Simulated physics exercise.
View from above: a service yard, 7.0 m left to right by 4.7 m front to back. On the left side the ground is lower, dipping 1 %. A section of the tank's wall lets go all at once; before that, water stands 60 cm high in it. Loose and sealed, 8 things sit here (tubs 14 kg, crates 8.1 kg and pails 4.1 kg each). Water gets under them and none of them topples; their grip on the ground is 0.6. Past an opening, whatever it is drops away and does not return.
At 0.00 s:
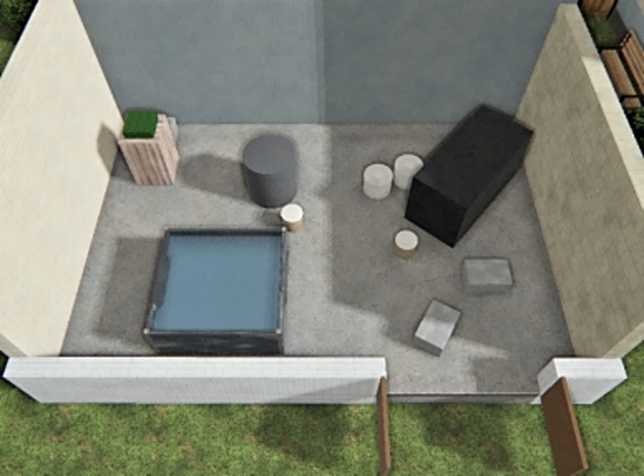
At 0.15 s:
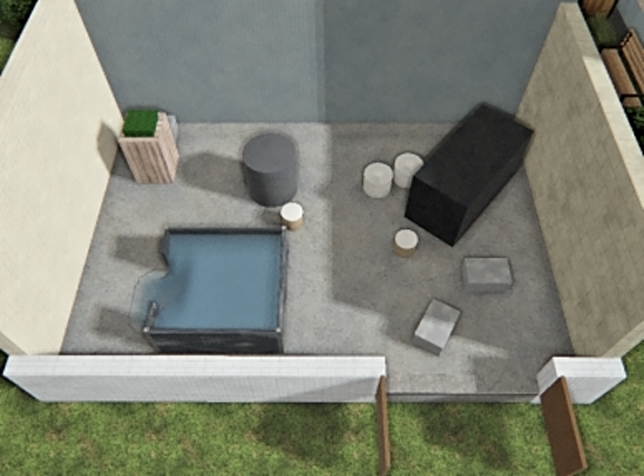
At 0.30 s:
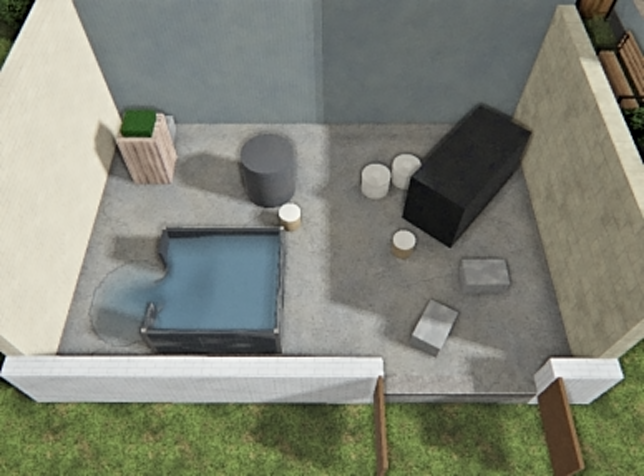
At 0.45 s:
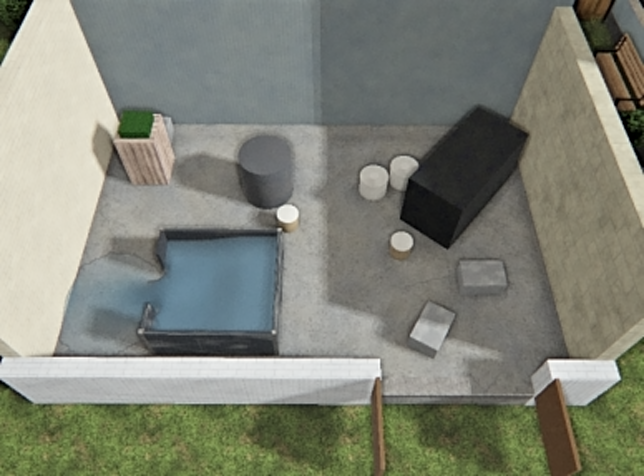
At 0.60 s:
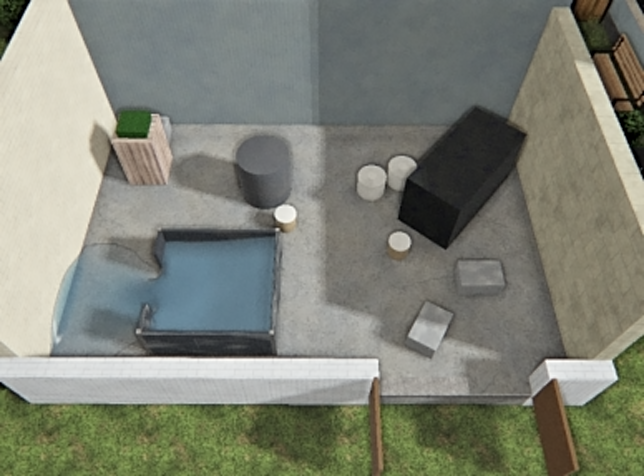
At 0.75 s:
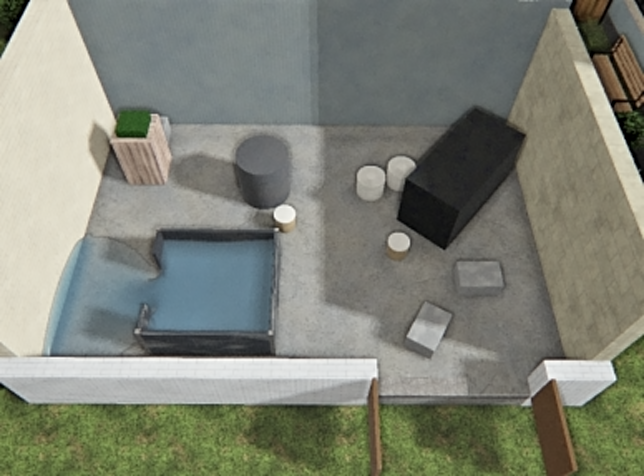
In a walled yard seen from above, a square tank of blue water stands among still blocks and cylinders. Its left wall breaks open, and water pours through the gap, spreads leftward across the paving and runs up against the pale left wall, while the surrounding objects stay in place.
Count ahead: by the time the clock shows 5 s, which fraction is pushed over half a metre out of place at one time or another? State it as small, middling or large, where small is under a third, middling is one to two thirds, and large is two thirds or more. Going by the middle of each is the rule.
Small.
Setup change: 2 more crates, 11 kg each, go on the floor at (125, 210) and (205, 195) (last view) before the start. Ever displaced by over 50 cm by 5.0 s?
Well, in turn they are above that and below that.
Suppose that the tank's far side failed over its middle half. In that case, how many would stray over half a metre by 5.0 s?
Then the count would be 2.
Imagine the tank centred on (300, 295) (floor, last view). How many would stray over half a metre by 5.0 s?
The count would be 1.
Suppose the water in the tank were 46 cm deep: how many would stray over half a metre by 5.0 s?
In that case the number is 0.
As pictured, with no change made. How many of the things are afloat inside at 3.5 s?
The count is 0.
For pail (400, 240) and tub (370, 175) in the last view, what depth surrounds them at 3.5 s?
Depth approx. 0 cm / 0 cm.
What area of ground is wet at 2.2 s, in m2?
8.5 m2.
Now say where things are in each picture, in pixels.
The first picture shows a tub at (379, 175), on the bottom; a crate at (438, 324) rests on the ground; 2.4 m2 under water; 0 of 8 have shifted.
The second picture shows a tub at (379, 174) rests on the ground; a crate at (438, 323), on the bottom; 2.9 m2 under water; 0 of 8 have shifted.
The third picture shows a tub at (377, 175) rests on the ground; a crate at (436, 324), on the bottom; 3.5 m2 under water; 0 of 8 have shifted.
The fourth picture shows a tub at (374, 176) rests on the ground; a crate at (433, 325) rests on the ground; 4.2 m2 under water; 0 of 8 have shifted.
The fifth picture shows a tub at (372, 176) rests on the ground; a crate at (431, 325), on the bottom; 4.5 m2 under water; 0 of 8 have shifted.
The sixth picture shows a tub at (372, 176) rests on the ground; a crate at (430, 325) rests on the ground; water covers 4.7 m2; 0 of 8 have shifted.
After 1.1 s 0 of 8 are over 50 cm from their spots; 0 afloat.
After 2.2 s 0 of 8 are over 50 cm from their spots; 0 afloat.
After 3.5 s 1 of 8 are over 50 cm from their spots; 0 afloat.
After 5.0 s 2 of 8 are over 50 cm from their spots, and 2 have been at some point; 1 afloat.
